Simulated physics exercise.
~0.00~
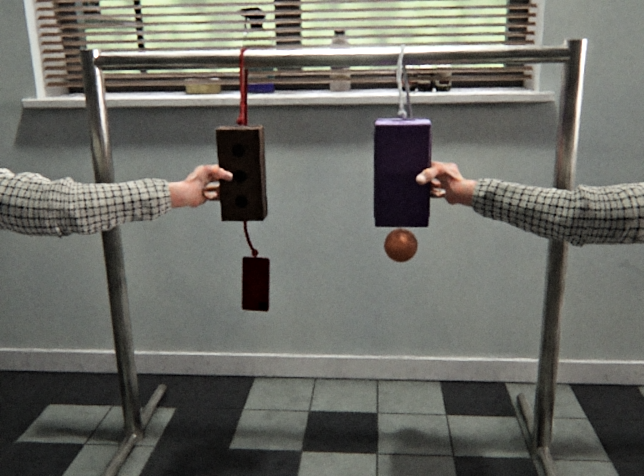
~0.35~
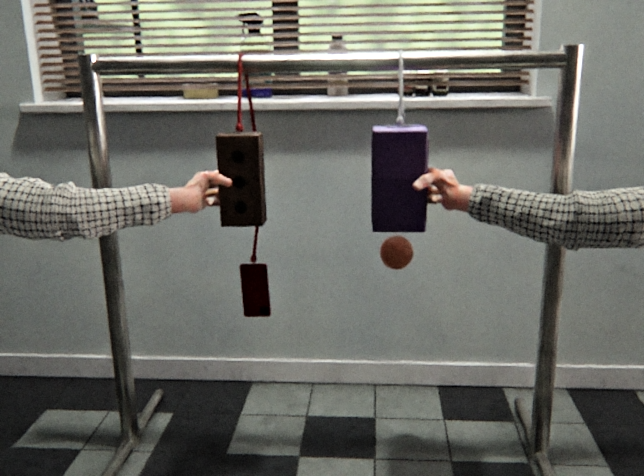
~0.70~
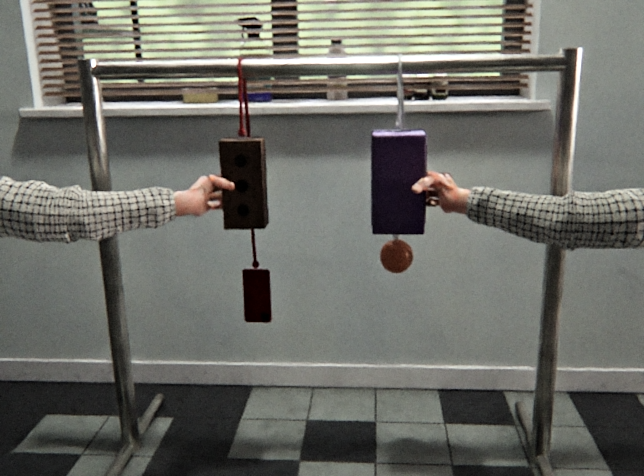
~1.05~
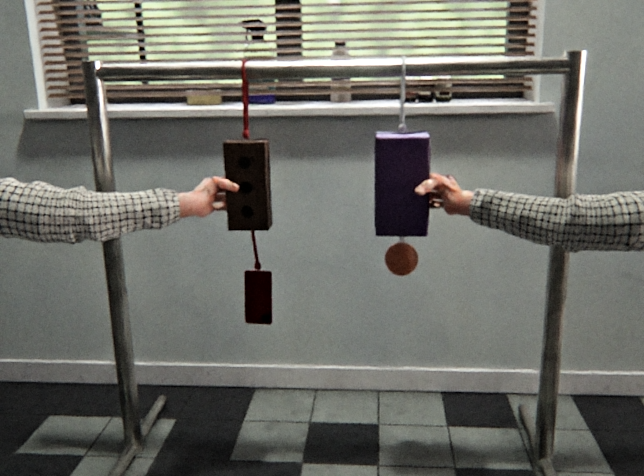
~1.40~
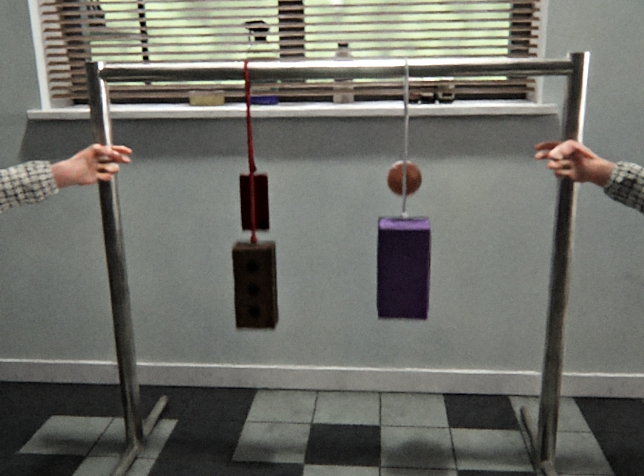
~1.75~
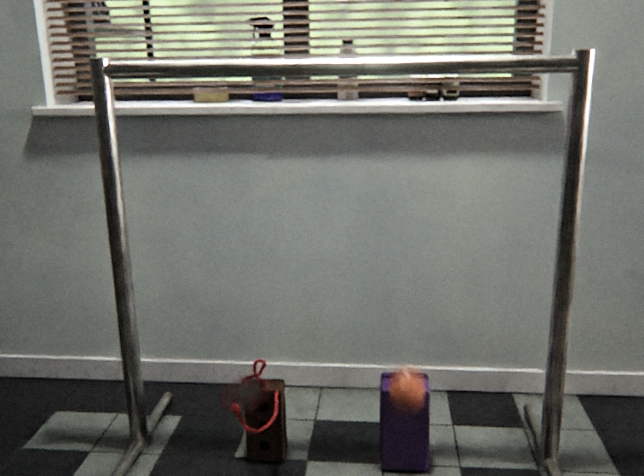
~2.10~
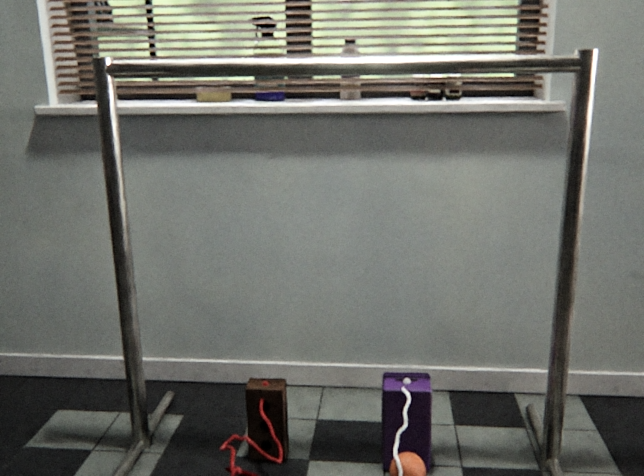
Under a metal rail, two hands release a brick and purple box, which drop to the floor.
